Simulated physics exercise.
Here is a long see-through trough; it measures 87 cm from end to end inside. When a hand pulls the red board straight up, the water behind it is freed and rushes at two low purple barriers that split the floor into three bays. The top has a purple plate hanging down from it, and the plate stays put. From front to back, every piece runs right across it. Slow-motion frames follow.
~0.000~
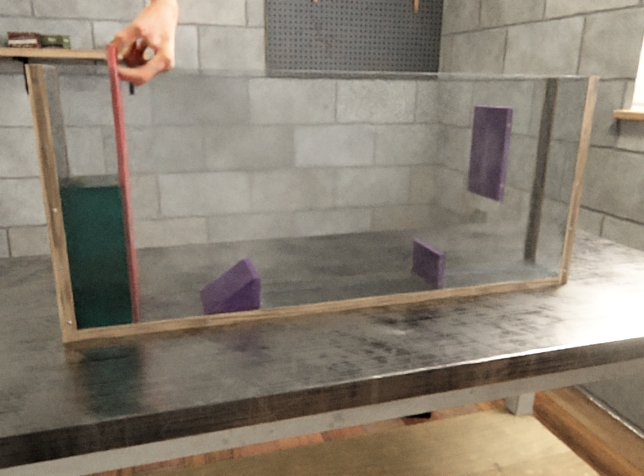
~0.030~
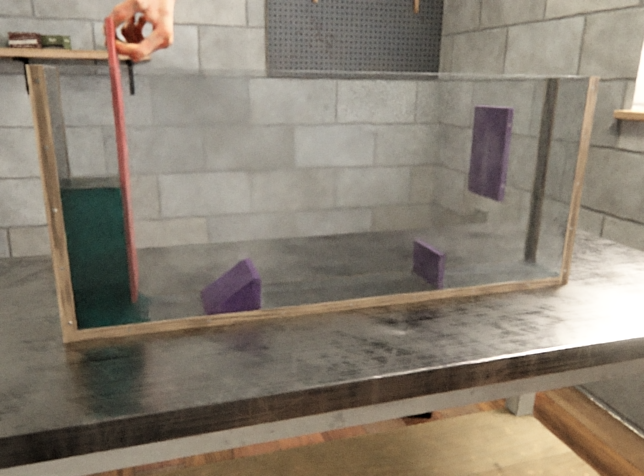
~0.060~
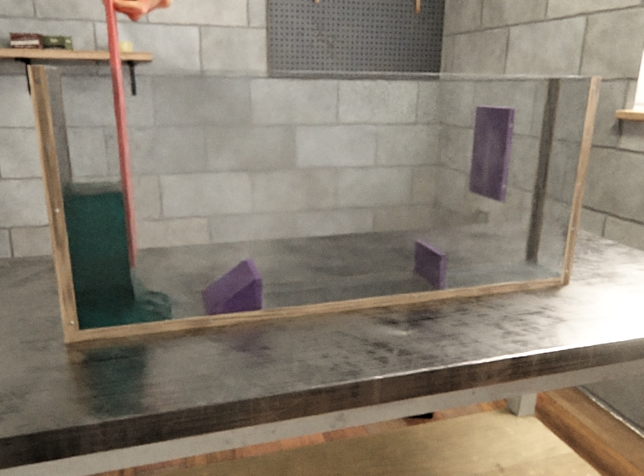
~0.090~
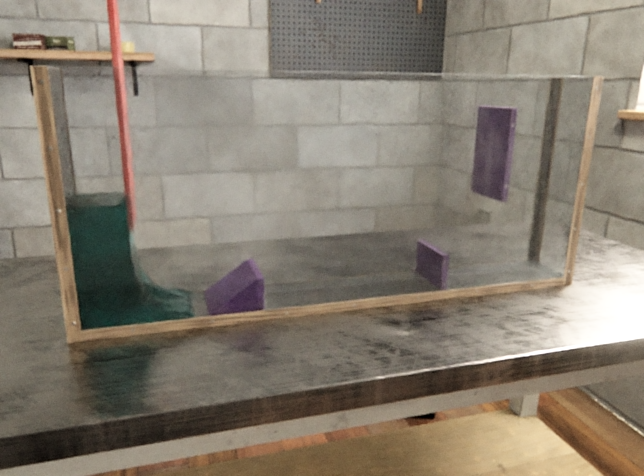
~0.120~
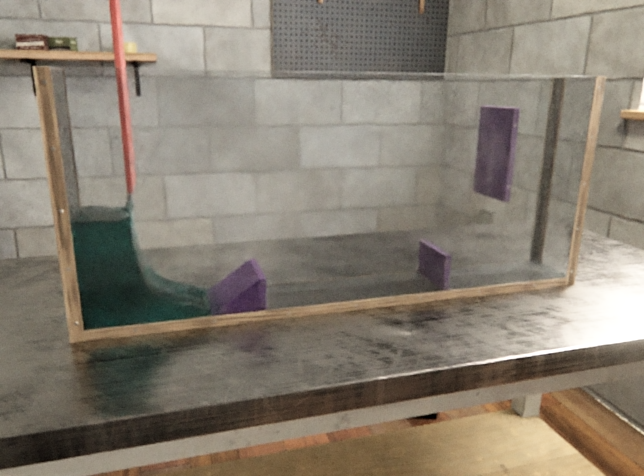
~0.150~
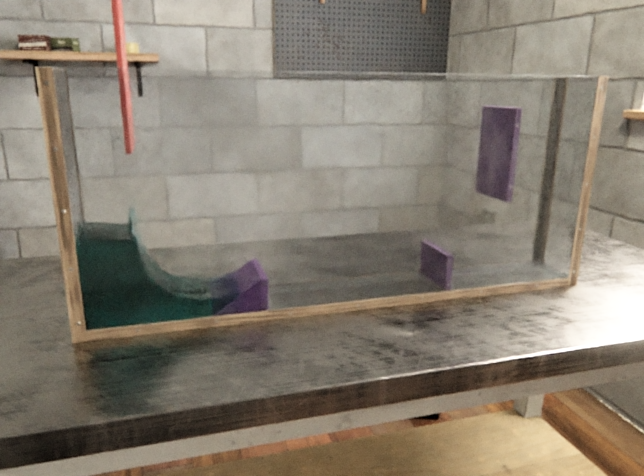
We see a hand pull a red board straight up inside a long clear tank, and dark green water slumps from the left end, spreads right along the floor and runs up against the nearest purple block.
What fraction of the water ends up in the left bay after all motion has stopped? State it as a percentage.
Roughly 46 % of it ends up there.
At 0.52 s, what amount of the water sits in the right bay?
Near 2 in a hundred.
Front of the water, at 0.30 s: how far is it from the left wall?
About 42 cm.
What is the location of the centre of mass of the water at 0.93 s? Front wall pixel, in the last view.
Look around (287, 298) on the front wall - that's where it is.
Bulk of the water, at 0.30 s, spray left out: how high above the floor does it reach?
Max height: Approx. 13.5 cm.
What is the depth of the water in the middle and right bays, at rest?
In turn 2.5 and 0.5 cm.
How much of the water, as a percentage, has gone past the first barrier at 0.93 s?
About 54 per cent.
By 0.30 s 73 per cent is still short of the first barrier, 0 is over the second.
By 0.52 s 49 per cent is still short of the first barrier, 2 is over the second.
By 0.93 s 47 per cent is still short of the first barrier, 4 is over the second.
At rest it is 45 per cent left, 51 middle, 4 right.
